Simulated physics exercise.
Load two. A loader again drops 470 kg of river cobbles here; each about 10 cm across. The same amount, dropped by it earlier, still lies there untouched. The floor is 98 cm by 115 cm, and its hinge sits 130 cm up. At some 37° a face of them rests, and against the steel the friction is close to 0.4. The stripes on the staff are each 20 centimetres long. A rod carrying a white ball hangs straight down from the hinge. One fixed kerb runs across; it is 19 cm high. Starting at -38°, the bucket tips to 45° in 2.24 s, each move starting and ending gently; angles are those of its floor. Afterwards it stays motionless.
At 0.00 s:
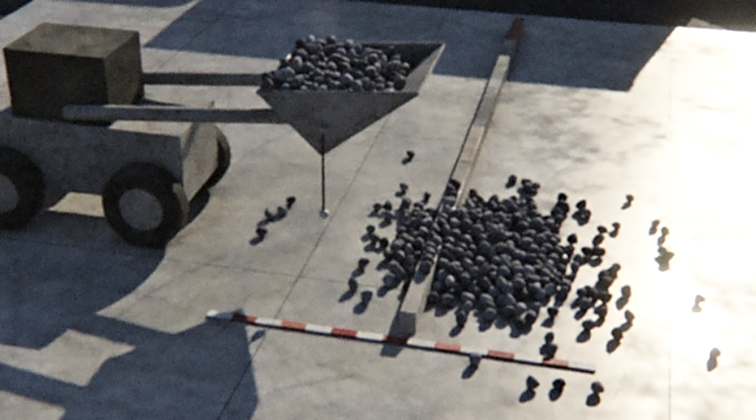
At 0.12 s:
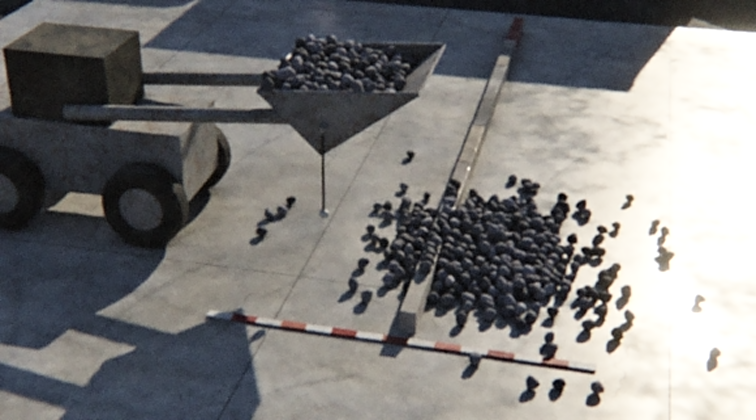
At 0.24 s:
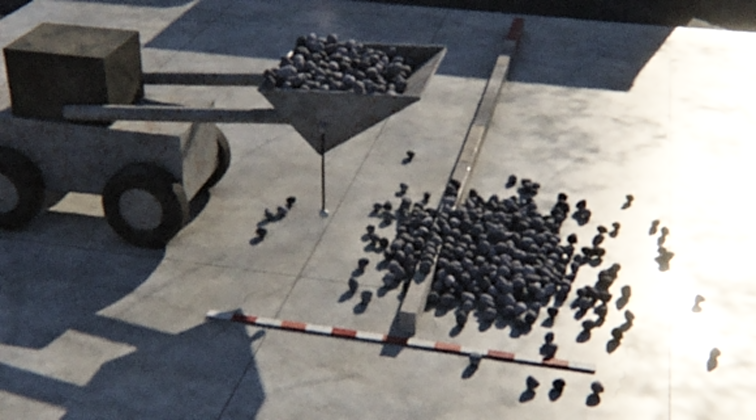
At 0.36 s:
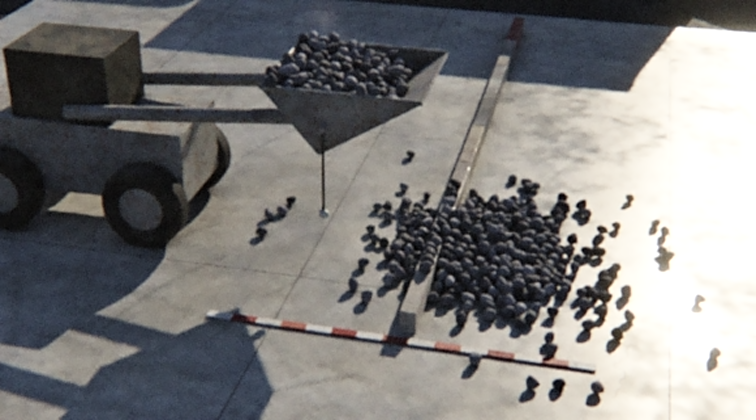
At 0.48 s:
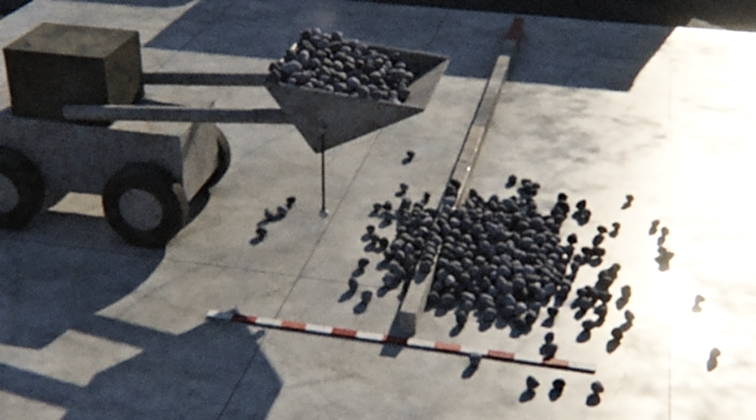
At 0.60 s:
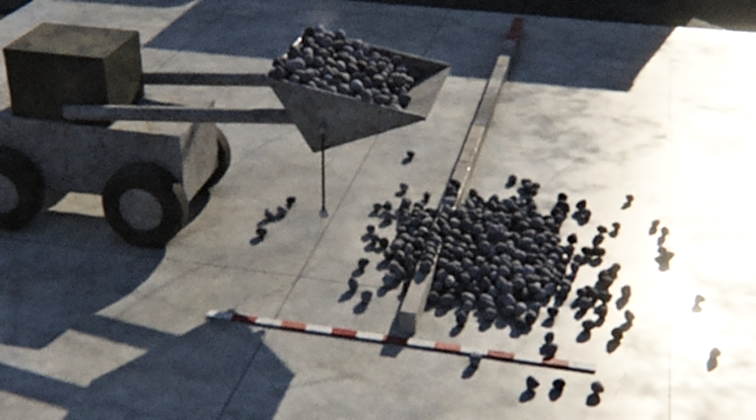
A loader's raised bucket of dark stones slowly tilts downward to the right.
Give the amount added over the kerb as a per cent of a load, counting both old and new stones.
About 42 per cent of a load.
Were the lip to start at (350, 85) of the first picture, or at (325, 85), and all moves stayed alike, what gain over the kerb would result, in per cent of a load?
I'd expect near 0 per cent first and near 0 per cent next.
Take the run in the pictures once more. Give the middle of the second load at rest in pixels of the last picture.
Centre at roughly (428, 230).
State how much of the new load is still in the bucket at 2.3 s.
About 5 per cent.
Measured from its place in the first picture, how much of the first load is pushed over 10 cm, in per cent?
15 per cent.
After 1.7 s the floor is at 32°; in per cent of one load, 89 in the bucket, 30 on this side of the kerb, 81 over the kerb; the foremost stones are at (665, 275).
After 2.3 s the floor is at 45°; in per cent of one load, 6 in the bucket, 79 on this side of the kerb, 116 over the kerb; the foremost stones are at (665, 275).
After 2.7 s the floor is at 45°; in per cent of one load, 0 in the bucket, 78 on this side of the kerb, 122 over the kerb; the foremost stones are at (665, 275).
After 5.5 s the floor is at 45°; in per cent of one load, 0 in the bucket, 78 on this side of the kerb, 123 over the kerb; the foremost stones are at (665, 275). Net gain over the kerb, 42.
